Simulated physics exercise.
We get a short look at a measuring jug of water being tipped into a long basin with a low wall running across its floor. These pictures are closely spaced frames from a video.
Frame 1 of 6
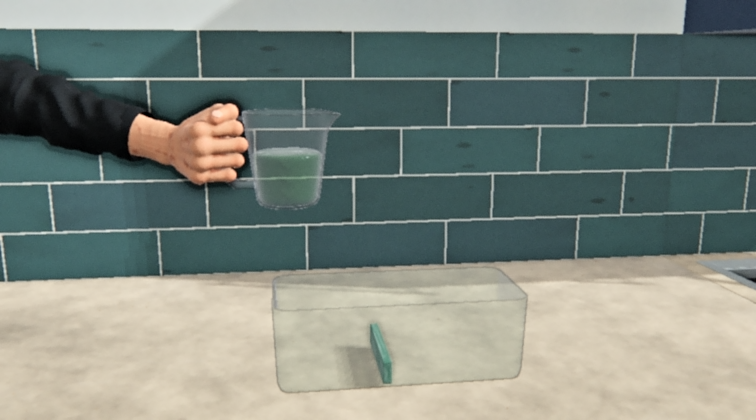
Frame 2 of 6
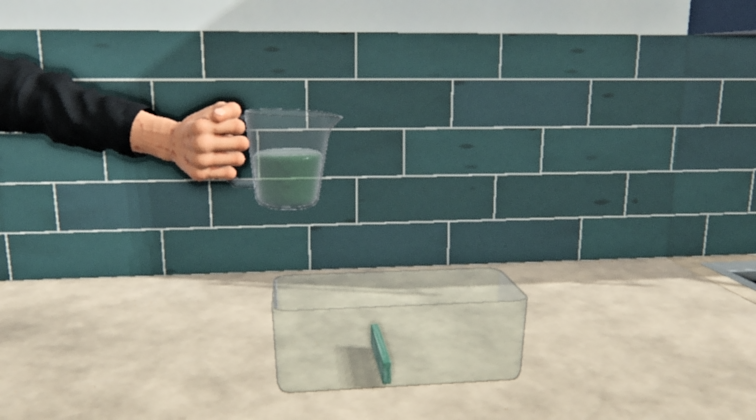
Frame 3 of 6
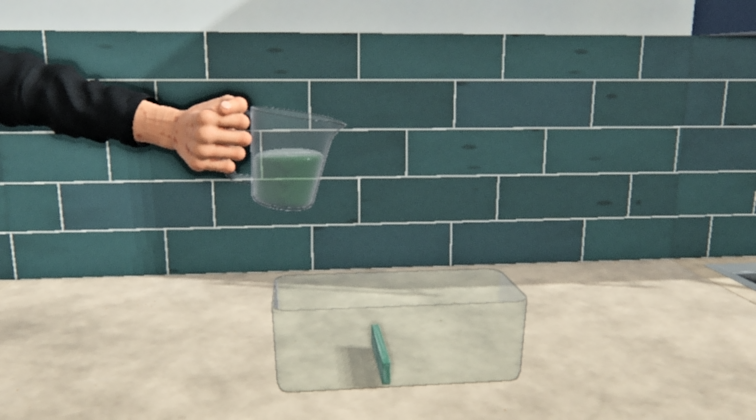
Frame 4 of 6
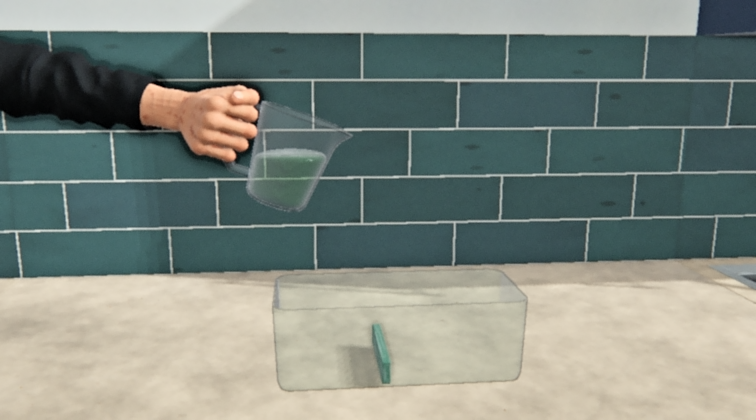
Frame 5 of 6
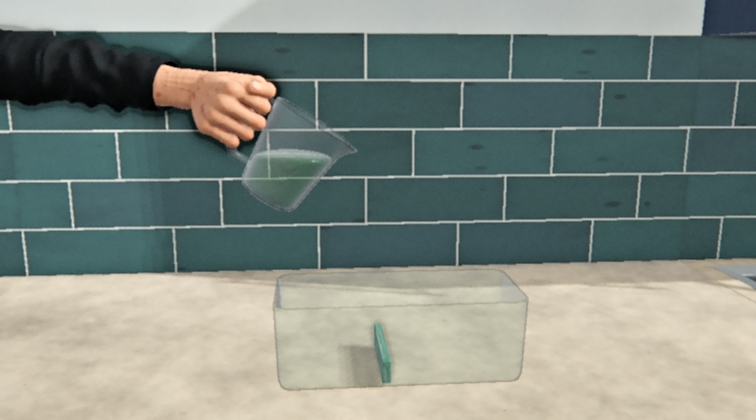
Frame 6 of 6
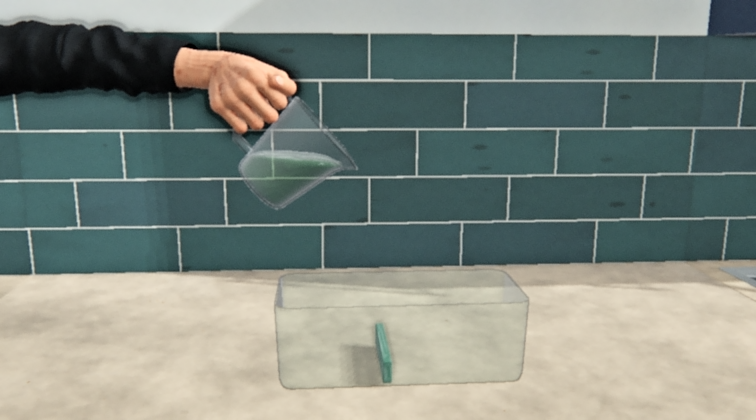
A hand tilts a clear jug of green liquid rightward above a clear basin.
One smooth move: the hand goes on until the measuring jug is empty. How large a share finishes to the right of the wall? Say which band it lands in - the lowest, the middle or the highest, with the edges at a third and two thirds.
I expect the share right of the wall to be at least a third but at most two thirds.
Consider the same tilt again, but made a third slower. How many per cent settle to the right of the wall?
70 per cent or thereabouts.
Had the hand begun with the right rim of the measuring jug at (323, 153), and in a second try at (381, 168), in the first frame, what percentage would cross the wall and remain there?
You'd get 10 percent from the first and 90 percent from the second.
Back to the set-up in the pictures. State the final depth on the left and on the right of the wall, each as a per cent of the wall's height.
The left reads 30 in a hundred and the right 20 in a hundred.
A moment on, the measuring jug is tipped right over and 47 per cent is still to pour, 5 is left of the wall and 9 right of it.
Next, the measuring jug is tipped right over and 4 per cent is still to pour, 34 is left of the wall and 51 right of it.
Then the measuring jug is tipped right over and 0 per cent is still to pour, 47 is left of the wall and 52 right of it.
Later the measuring jug is tipped right over and 0 per cent is still to pour, 46 is left of the wall and 52 right of it.
Finally, 46 per cent lies left of the wall, 52 right of it and 1 outside.
